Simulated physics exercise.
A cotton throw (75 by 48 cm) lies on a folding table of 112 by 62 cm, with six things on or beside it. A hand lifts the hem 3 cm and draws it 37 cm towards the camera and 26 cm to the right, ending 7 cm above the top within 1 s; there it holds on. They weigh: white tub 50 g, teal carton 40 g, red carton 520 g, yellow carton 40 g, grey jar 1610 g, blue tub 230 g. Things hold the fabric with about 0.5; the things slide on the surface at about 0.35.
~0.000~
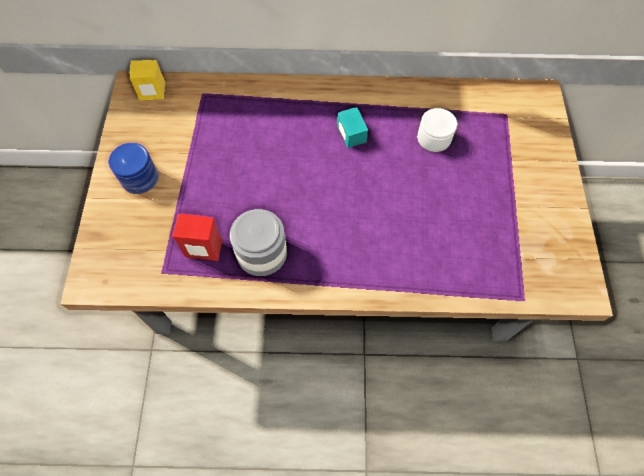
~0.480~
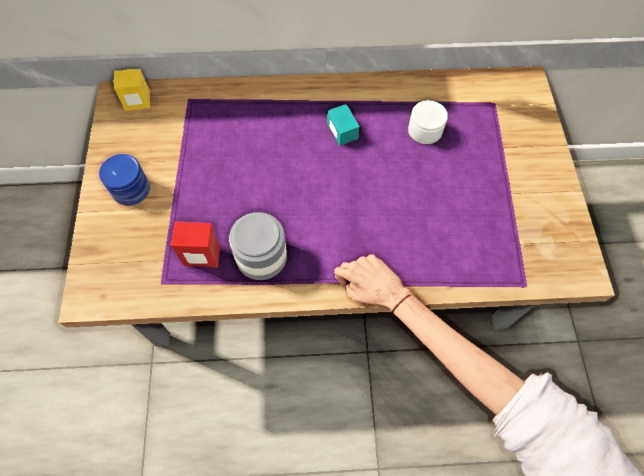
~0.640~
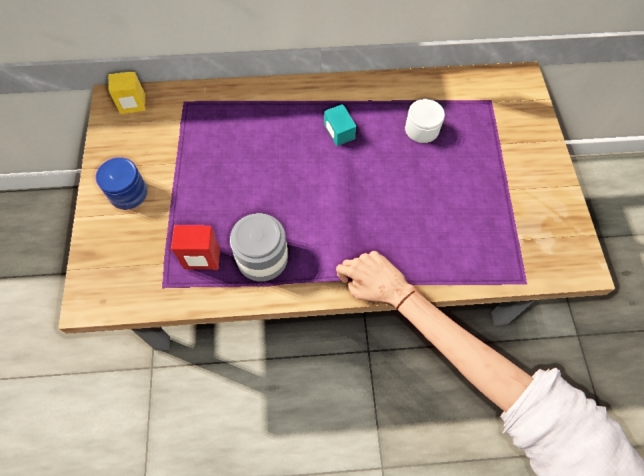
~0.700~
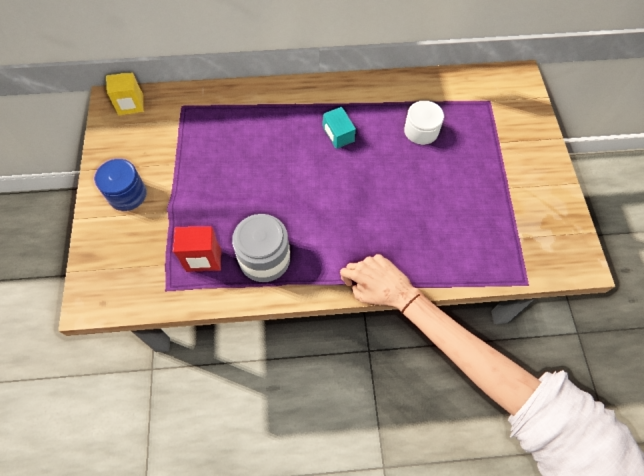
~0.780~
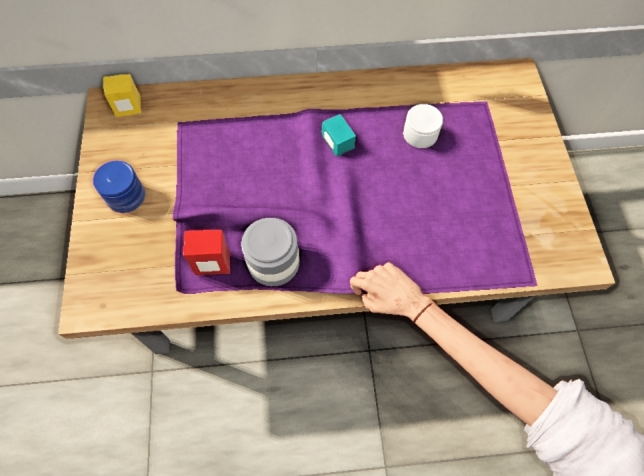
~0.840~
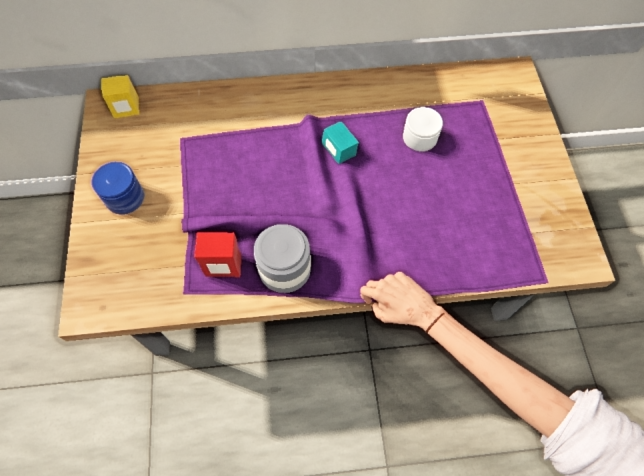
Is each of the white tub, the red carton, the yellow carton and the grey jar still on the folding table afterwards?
Result: White tub remains up there, red carton drops off, yellow carton remains up there, grey jar falls off.
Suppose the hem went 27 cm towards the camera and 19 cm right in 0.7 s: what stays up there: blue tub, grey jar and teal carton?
Then: Blue tub stays on, grey jar goes over, teal carton stays on.
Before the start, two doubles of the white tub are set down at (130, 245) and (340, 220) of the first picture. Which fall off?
In that order: Stays on, falls off.
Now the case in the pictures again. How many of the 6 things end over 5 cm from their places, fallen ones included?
That makes 4.
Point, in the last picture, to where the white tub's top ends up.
At about (526, 250).
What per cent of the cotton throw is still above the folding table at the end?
Some 25 per cent of it.
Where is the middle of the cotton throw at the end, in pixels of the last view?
Around (476, 339).
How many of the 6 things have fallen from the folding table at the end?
That makes 2.
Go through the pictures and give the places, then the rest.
In the first picture, shows, white tub (440, 122); red carton (193, 226); yellow carton (143, 68); grey jar (256, 230); cotton throw corners (162, 274) (202, 94) (507, 114) (524, 302).
In the second picture, shows, cotton throw corners (161, 284) (188, 99); grip (345, 283).
In the third picture, shows, cotton throw corners (162, 288) (184, 102); grip (347, 281).
In the fourth picture, shows, grey jar (260, 235); white tub (426, 115); teal carton (339, 121); cotton throw corners (166, 292) (182, 106); grip (351, 284).
In the fifth picture, shows, red carton (203, 242); grey jar (269, 239); white tub (425, 118); cotton throw corners (176, 291) (178, 123); grip (360, 293).
In the sixth picture, shows, white tub (425, 121); red carton (215, 244); yellow carton (115, 85); grey jar (281, 246); cotton throw corners (183, 294) (180, 138) (483, 100) (548, 283); grip (371, 302).
At 1.0 s, 85 % of the cotton throw is still over the top; grey jar 18 cm off its start, red carton 16 cm off its start, white tub 12 cm off its start.
At 1.2 s, 55 % of the cotton throw is still over the top; grey jar 33 cm off its start, red carton 32 cm off its start, white tub 26 cm off its start.
At 1.4 s, 30 % of the cotton throw is still over the top; red carton over the edge, grey jar over the edge, white tub 35 cm off its start at (514, 230).
At 1.6 s, 25 % of the cotton throw is still over the top; red carton over the edge, grey jar over the edge, white tub 39 cm off its start.
At 3.2 s, 25 % of the cotton throw is still over the top; red carton over the edge, grey jar over the edge, white tub 39 cm off its start at (526, 250), yellow carton 0 cm off its start at (115, 85).
